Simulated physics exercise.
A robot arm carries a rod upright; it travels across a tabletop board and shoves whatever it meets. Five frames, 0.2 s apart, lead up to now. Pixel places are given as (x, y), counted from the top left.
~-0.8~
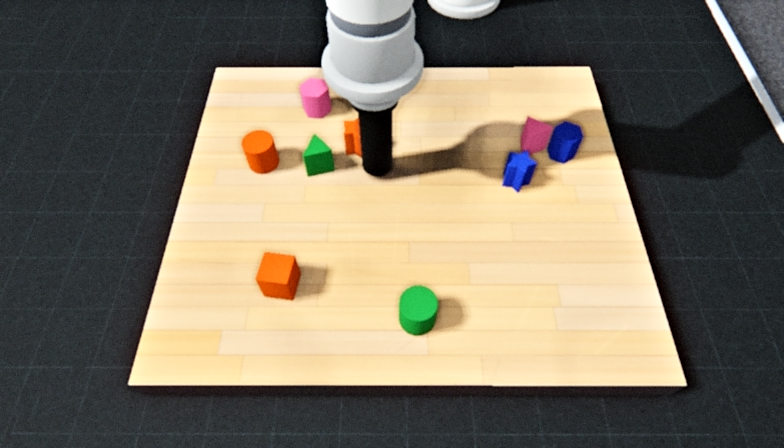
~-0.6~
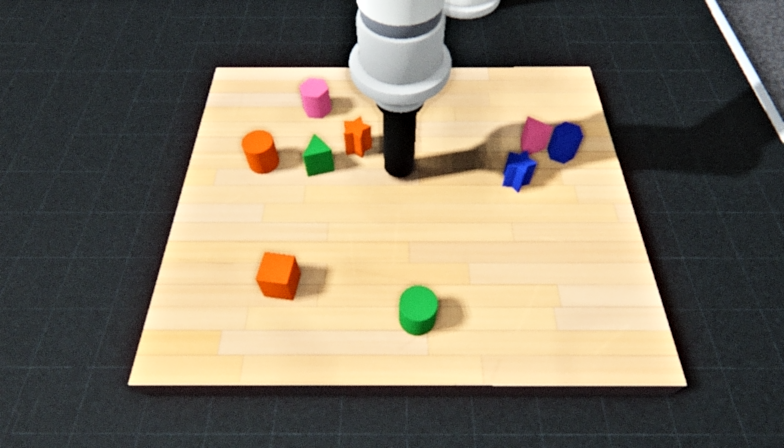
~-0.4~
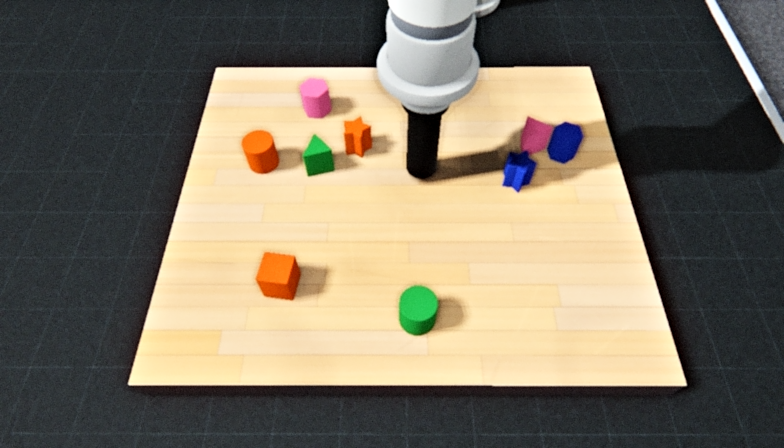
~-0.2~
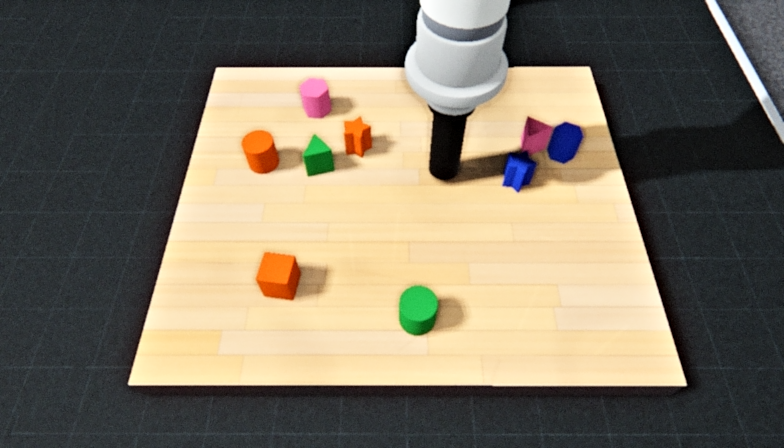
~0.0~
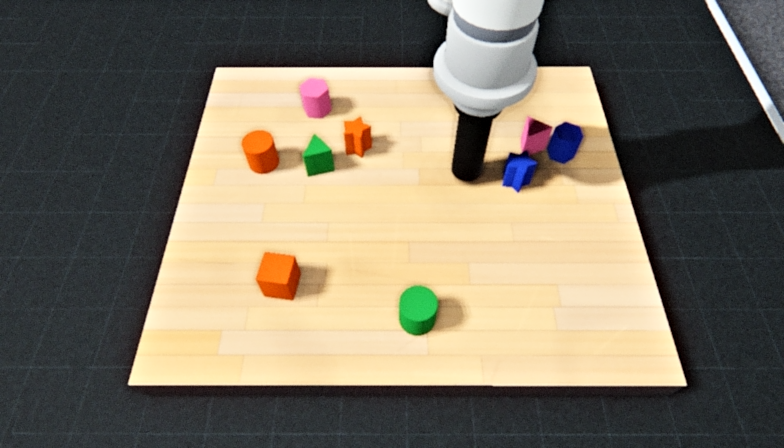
A robotic arm with a black rod slid steadily right across a wooden board, from beside the orange star toward the blue star and pink triangle, while all the colored blocks stayed still.
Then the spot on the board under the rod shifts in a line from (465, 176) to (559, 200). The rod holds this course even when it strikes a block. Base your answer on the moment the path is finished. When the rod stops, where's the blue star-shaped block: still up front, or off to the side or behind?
I'm fairly sure the blue star-shaped block slides away from the front of the rod at some point.
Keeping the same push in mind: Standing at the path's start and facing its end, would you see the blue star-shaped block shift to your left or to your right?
The shift is to the left of that direction.
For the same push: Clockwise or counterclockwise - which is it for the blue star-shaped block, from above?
From above, the turn goes anticlockwise.
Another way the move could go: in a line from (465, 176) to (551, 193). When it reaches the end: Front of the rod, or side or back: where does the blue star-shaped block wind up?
Final position: Ahead.
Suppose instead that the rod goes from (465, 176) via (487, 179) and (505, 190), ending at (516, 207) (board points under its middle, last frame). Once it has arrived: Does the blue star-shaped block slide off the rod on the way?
I expect so.
The first path, step by step. One third of the way, rod at (497, 178); blue star-shaped block at (528, 161), turned 15° anticlockwise.
Two thirds of the way, rod at (530, 186); blue star-shaped block at (559, 164), turned 30° anticlockwise.
At the end, rod at (561, 195); blue star-shaped block at (579, 162), turned 70° anticlockwise; pink triangle unmoved.
